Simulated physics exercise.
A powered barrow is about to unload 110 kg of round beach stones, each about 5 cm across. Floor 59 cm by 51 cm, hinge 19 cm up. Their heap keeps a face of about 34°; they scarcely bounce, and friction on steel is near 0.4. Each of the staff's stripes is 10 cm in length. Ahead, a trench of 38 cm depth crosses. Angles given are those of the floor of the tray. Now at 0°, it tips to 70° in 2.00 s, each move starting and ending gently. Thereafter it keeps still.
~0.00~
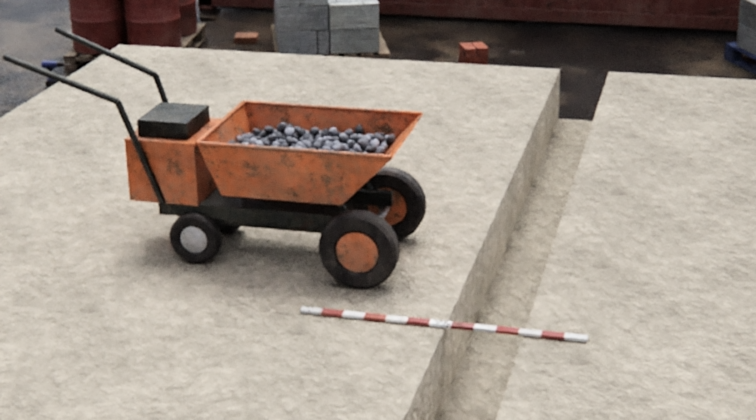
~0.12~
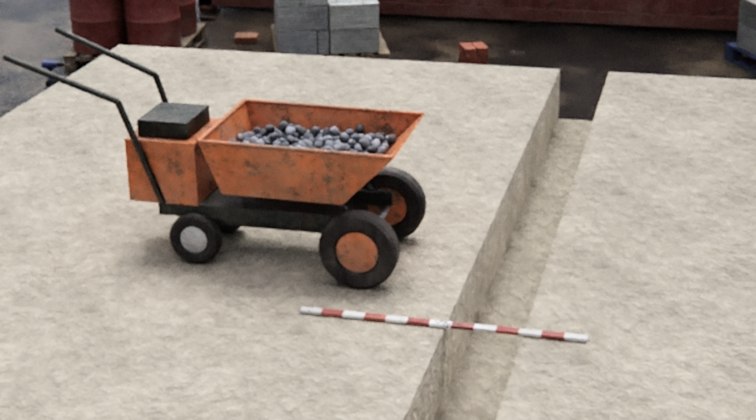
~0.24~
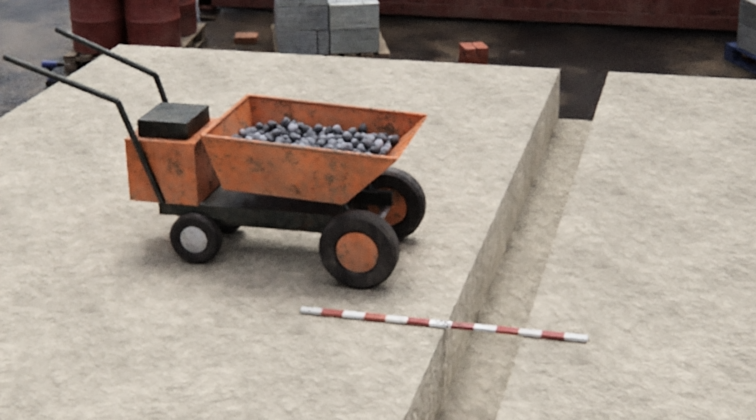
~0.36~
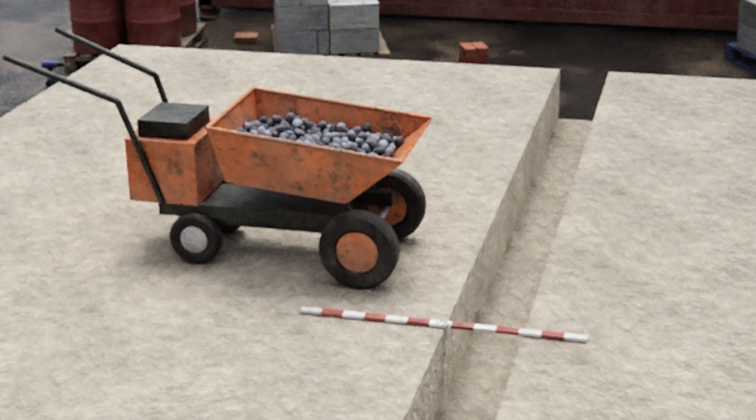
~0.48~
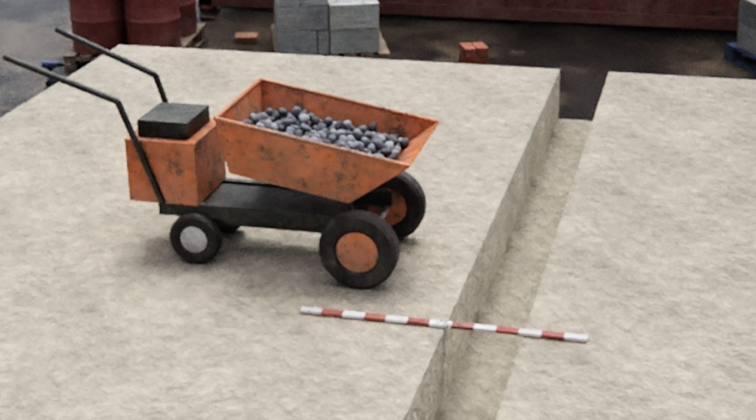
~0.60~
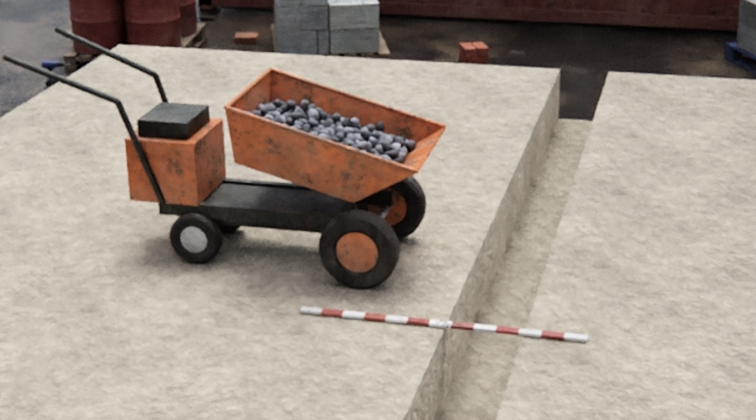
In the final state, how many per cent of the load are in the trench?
About 91 per cent are in the trench in the final state.
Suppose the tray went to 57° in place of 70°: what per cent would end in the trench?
Roughly 95% would end there.
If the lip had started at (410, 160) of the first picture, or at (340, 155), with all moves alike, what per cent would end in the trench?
First place: Near 65%; second place: Near 85%.
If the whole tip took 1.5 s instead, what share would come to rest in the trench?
That would give about 85 percent.
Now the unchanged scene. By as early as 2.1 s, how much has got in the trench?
65 per cent, give or take.
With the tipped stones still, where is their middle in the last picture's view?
Centre estimate: Around (512, 330).
After 1.5 s the floor is at 59°; 99 % in the tray, 1 % in the trench; the foremost stones are at (483, 222).
After 2.1 s the floor is at 70°; 24 % in the tray, 67 % in the trench, 9 % past the trench; the foremost stones are at (618, 293).
After 2.5 s the floor is at 70°; 4 % in the tray, 87 % in the trench, 9 % past the trench; the foremost stones are at (665, 301).
After 4.4 s the floor is at 70°; 0 % in the tray, 91 % in the trench, 9 % past the trench; the foremost stones are at (675, 295).
